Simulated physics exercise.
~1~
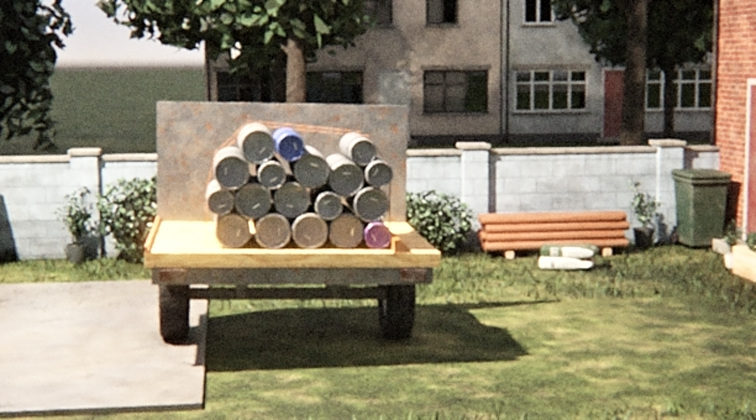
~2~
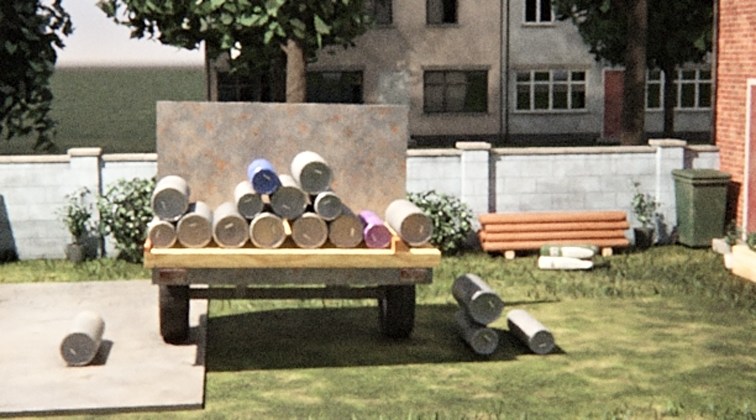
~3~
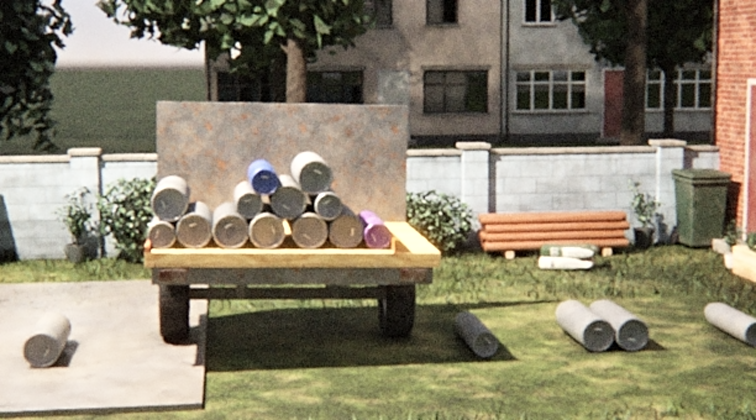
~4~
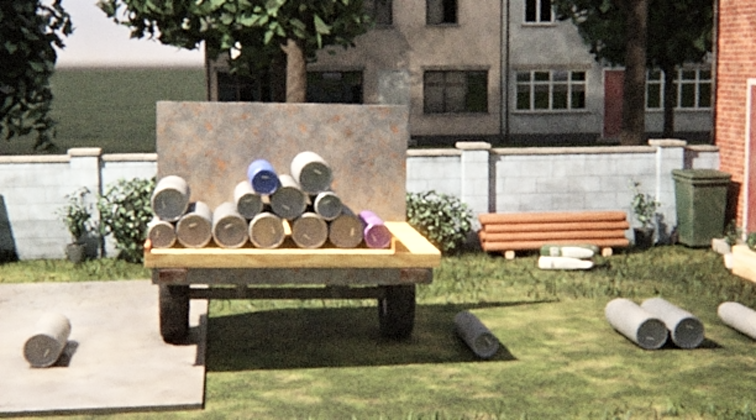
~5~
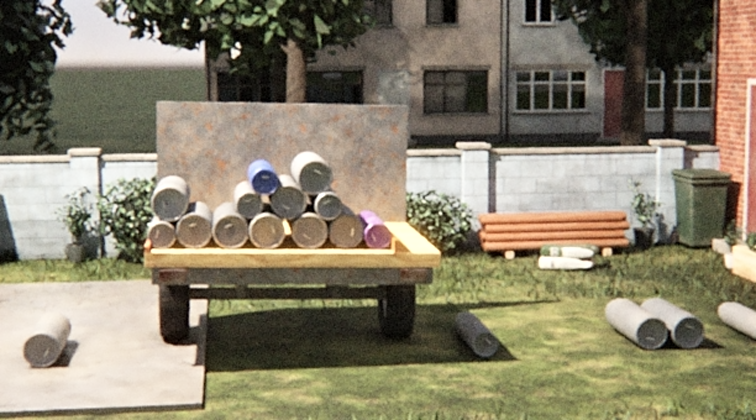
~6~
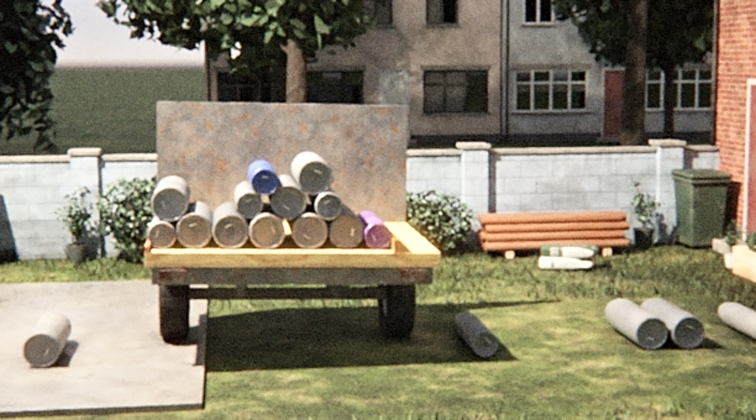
A stack of gas cylinders on a farm trailer slumped and spread across the deck, with several rolling off both sides onto the ground, while the blue one settled on top of others and the purple one stayed aboard near the right end.
